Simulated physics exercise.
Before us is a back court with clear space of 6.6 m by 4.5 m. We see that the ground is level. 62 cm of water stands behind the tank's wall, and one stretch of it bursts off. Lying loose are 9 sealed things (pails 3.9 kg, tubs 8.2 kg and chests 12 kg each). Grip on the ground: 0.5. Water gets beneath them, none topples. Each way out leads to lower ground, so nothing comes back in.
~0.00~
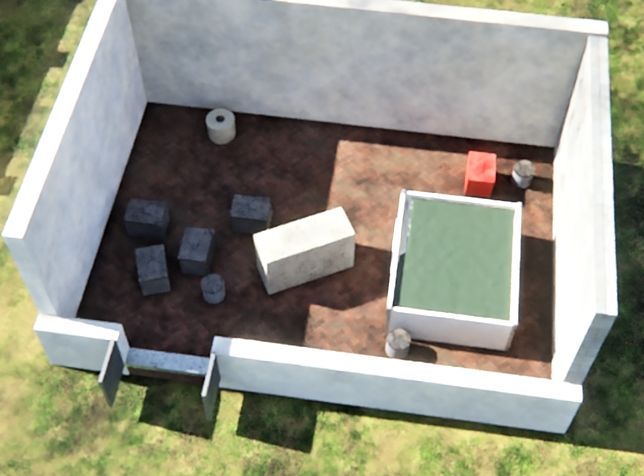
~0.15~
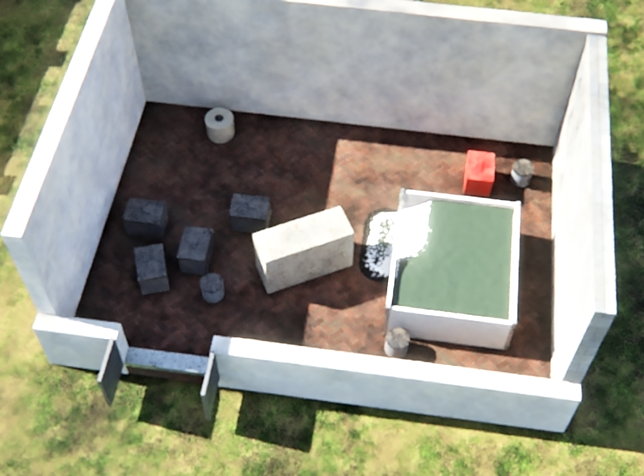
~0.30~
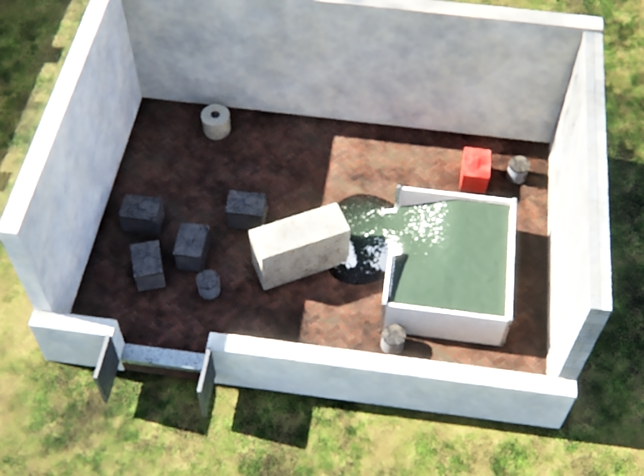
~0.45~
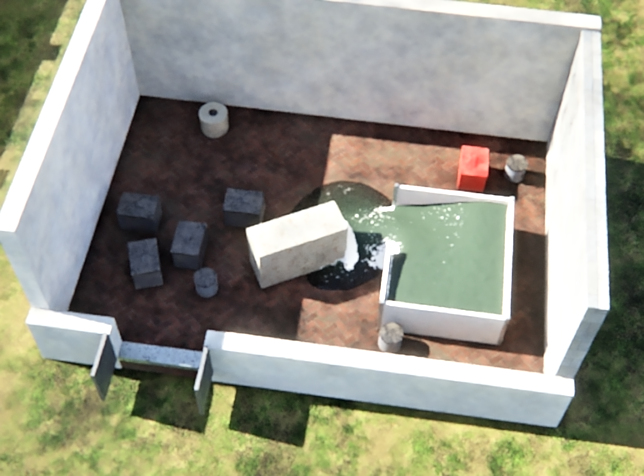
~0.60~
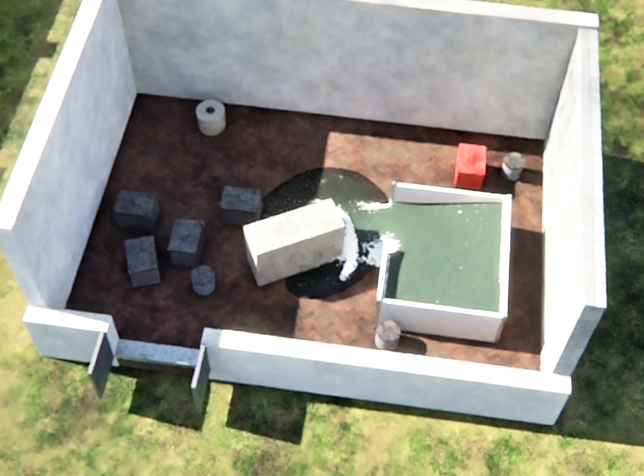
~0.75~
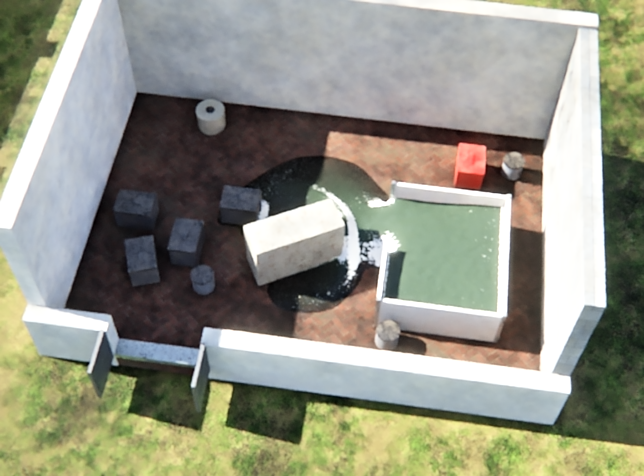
The clip shows a walled yard holding dark blocks, a pale block, a red chest and a tank of green water; the tank's left side opens and water pours out leftward, spreading around the pale block while the objects stay put.
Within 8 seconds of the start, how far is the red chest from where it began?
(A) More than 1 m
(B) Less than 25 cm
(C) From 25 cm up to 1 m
B, less than 25 cm.
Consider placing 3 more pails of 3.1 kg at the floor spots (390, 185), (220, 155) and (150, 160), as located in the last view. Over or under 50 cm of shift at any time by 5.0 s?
Within it, beyond it, beyond it.
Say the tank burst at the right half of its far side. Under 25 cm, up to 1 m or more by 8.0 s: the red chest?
Note: Red chest swept well away.
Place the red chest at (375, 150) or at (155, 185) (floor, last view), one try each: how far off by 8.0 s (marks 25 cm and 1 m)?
Run one, it remains planted; run two, it gets swept far.
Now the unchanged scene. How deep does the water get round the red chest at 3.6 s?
About 0 cm.
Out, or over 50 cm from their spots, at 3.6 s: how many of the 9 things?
The number by then is 3.
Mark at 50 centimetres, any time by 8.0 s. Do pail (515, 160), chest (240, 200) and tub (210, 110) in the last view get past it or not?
Item by item, they came out below the mark, above the mark and above the mark.
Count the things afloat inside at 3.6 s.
Just then, the number is 2.
After 1.6 s the red chest is near (472, 159), 0.0 m from its start, aground; 0 of 9 are out; 0 afloat.
After 3.6 s the red chest is near (472, 159), 0.0 m from its start, aground; 0 of 9 are out; 2 afloat.
After 5.6 s the red chest is near (472, 159), 0.0 m from its start, aground; 0 of 9 are out; 6 afloat.
After 8.0 s the red chest is near (472, 159), 0.0 m from its start, aground; 3 of 9 are out; 3 afloat.
